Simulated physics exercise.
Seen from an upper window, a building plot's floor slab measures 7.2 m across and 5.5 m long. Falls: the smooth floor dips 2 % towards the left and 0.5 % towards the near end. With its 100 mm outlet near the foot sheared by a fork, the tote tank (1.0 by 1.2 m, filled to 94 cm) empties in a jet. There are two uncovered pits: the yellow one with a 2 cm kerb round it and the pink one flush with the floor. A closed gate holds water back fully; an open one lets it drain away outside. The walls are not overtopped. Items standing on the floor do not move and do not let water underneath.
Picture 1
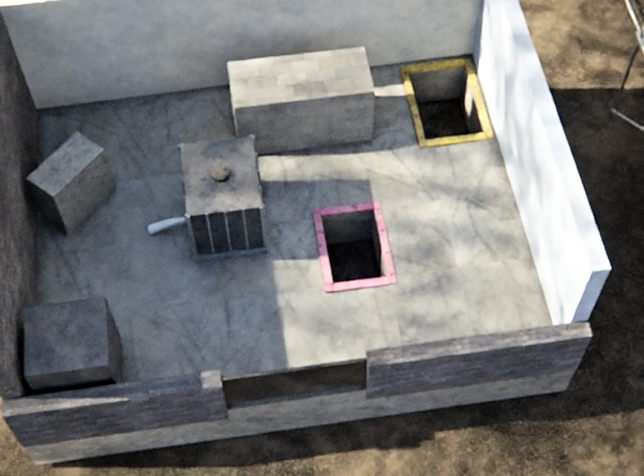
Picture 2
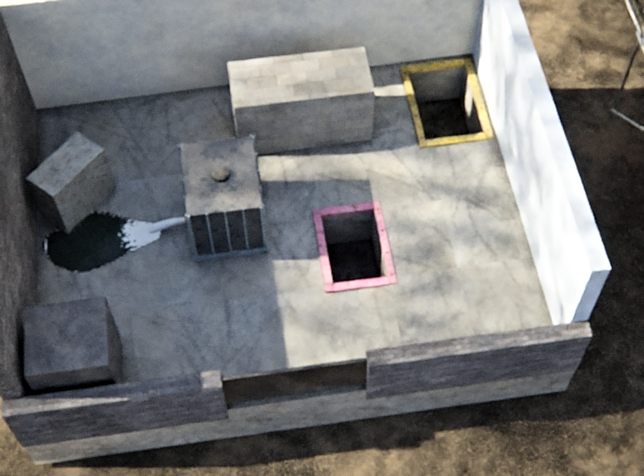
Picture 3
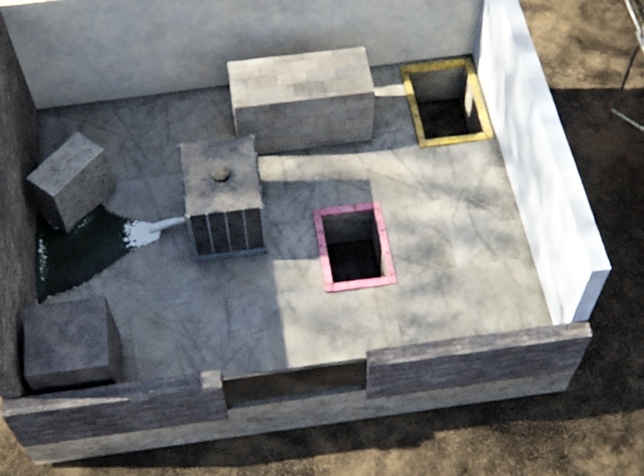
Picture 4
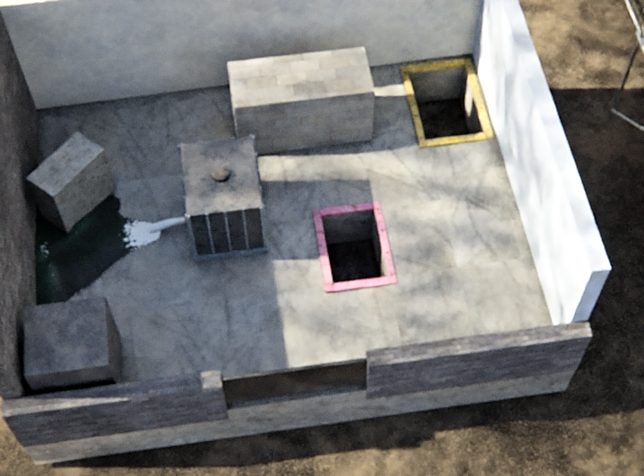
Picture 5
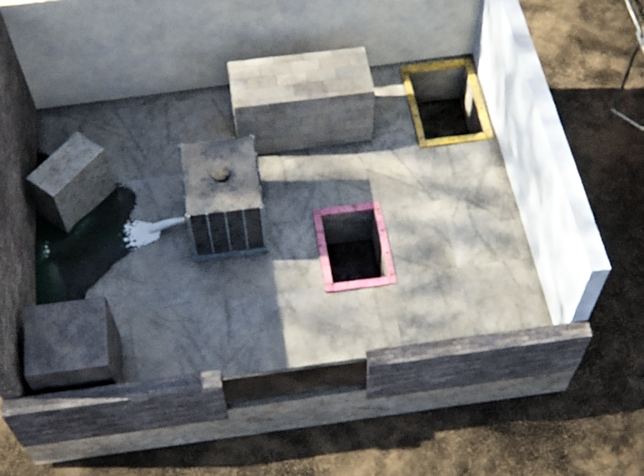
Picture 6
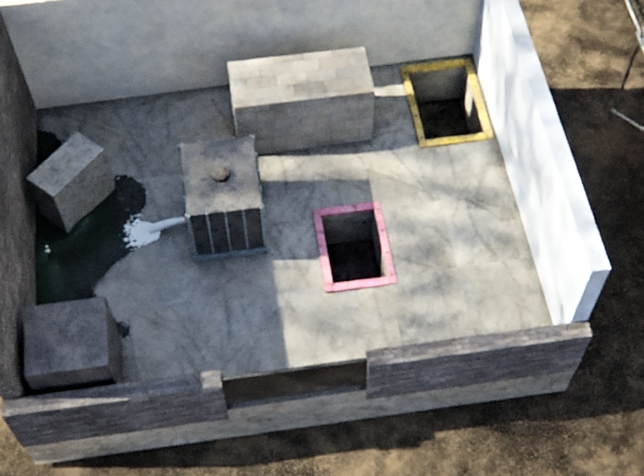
Walled concrete floor with yellow-edged and pink-edged pits, water jetting left from a tank and spreading dark around two grey blocks.
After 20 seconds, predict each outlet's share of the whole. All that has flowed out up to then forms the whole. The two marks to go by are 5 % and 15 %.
Going by the marks: The gate with not even 5 %, the yellow pit with under 5 %, the pink pit with less than 5 %.
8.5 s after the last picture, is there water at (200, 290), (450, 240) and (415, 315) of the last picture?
First waterlogged, next untouched, last untouched.
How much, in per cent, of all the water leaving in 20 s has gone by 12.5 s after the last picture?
It comes to around 0 percent.
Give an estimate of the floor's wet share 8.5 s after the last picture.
Roughly 35 per cent of the floor is wet.
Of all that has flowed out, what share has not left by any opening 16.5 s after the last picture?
Close to 100 percent.
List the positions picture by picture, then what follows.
In the first picture, the jet has just started at (173, 222); the ground is still dry.
The second picture shows from the spout at (173, 222) the water has spread over 1.0 m2; its tip is at (50, 253), and it is 1.5 cm deep on average.
The third picture shows from the spout at (173, 222) the water has spread over 1.5 m2; its tip is at a hidden place, and it is 1.5 cm deep on average.
The fourth picture shows from the spout at (173, 222) the water has spread over 2.0 m2; its tip is at a hidden place, and it is 1.7 cm deep on average.
The fifth picture shows from the spout at (173, 222) the water has spread over 2.8 m2; its tip is at a hidden place, and it is 1.7 cm deep on average.
The sixth picture shows the jet leaves at (173, 222); the sheet reaches a hidden place, 3.6 m away, and wets 3.6 m2.
Then, 1.5 s after the last picture water covers 15 % of the floor and is deepest (10 cm) near (38, 251); gone so far, the gate 0 %, the yellow pit 0 %, the pink pit 0 %.
Then, 4.5 s after the last picture water covers 30 % of the floor and is deepest (10 cm) near (38, 408); gone so far, the gate 0 %, the yellow pit 0 %, the pink pit 0 %.
Then, 8.5 s after the last picture water covers 35 % of the floor and is deepest (10 cm) near (38, 408); gone so far, the gate 0 %, the yellow pit 0 %, the pink pit 0 %.
Then, 12.5 s after the last picture water covers 40 % of the floor and is deepest (10 cm) near (38, 408); gone so far, the gate 0 %, the yellow pit 0 %, the pink pit 0 %.
Then, 16.5 s after the last picture water covers 45 % of the floor and is deepest (10 cm) near (38, 262); gone so far, the gate 0 %, the yellow pit 0 %, the pink pit 0 %.
